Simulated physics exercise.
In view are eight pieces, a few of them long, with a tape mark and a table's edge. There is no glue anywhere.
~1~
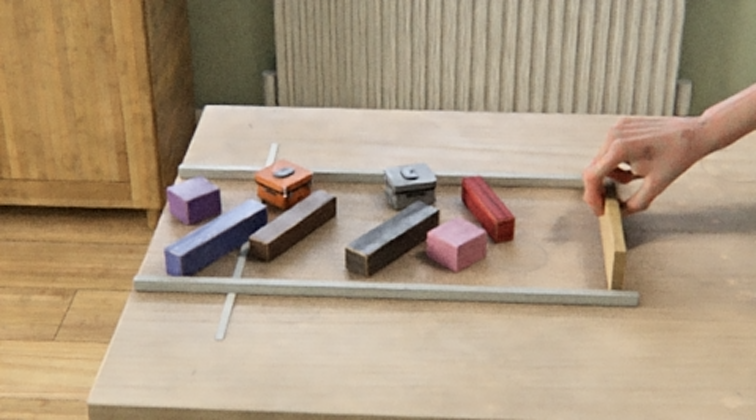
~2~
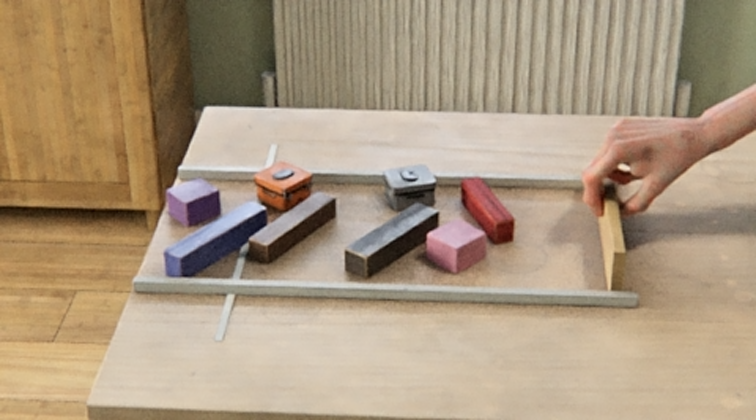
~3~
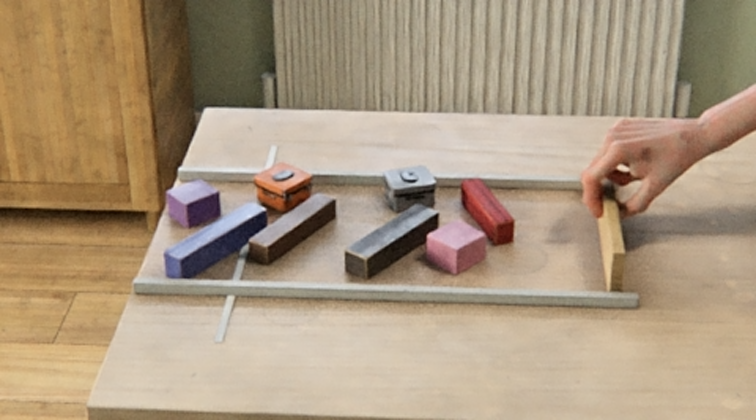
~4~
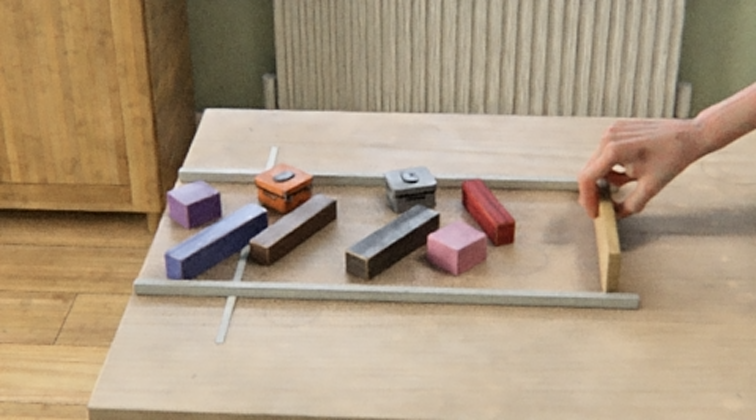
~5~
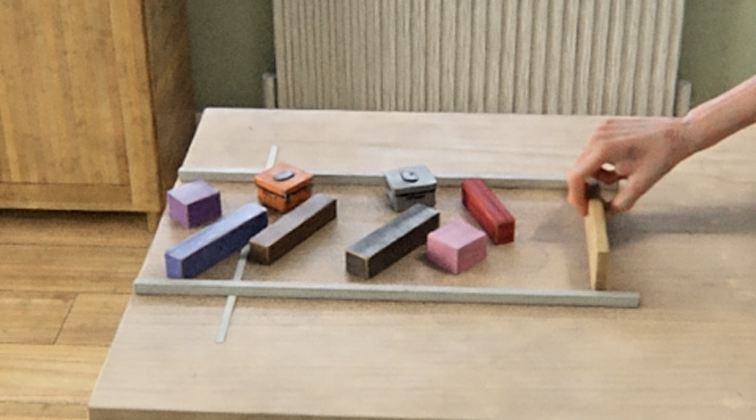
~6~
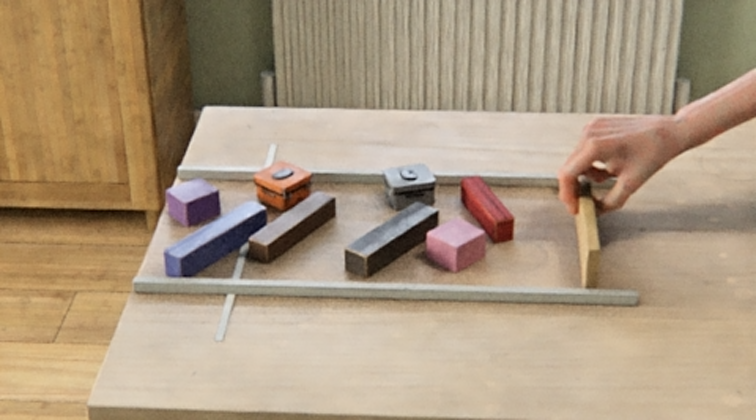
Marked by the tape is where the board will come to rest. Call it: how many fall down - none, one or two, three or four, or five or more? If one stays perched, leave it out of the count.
Call: One or two fall down.
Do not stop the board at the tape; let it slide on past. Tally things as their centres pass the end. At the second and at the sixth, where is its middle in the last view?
At (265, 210) for the second, at (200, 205) for the sixth.
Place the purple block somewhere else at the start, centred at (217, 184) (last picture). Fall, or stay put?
Placed there, it goes off the edge.
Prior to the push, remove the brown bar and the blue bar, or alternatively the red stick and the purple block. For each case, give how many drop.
Count of fallen: 0 / 1.
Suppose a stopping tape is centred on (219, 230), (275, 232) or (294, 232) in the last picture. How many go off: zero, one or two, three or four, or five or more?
Going tape by tape, I get three or four, then none, then not one.
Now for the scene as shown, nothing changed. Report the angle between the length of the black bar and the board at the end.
About 15° out of line.
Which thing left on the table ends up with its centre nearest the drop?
That would be the orange case.
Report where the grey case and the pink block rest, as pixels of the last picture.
The one named first is at (220, 178), the next at (220, 249).
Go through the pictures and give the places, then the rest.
The first picture shows purple block (195, 200); blue bar (218, 239); orange case (284, 186); board (610, 218); tape (250, 230).
The second picture shows blue bar (217, 240); pink block (457, 246).
The third picture shows orange case (283, 188); brown bar (294, 228).
The fourth picture shows purple block (195, 204); black bar (394, 242).
The fifth picture shows blue bar (218, 242); grey case (410, 190).
The sixth picture shows purple block (194, 202); blue bar (217, 240); orange case (283, 187); board (585, 216); tape (250, 231).
Soon after, none off yet; purple block at rest near (194, 202); blue bar at rest near (217, 240); orange case at rest near (283, 187).
Then, none off yet; purple block moving near (183, 203); blue bar moved a little near (186, 235); orange case moved about its own width near (214, 185).
At rest, the number that fall off is one or two; fallen, blue bar and purple block.
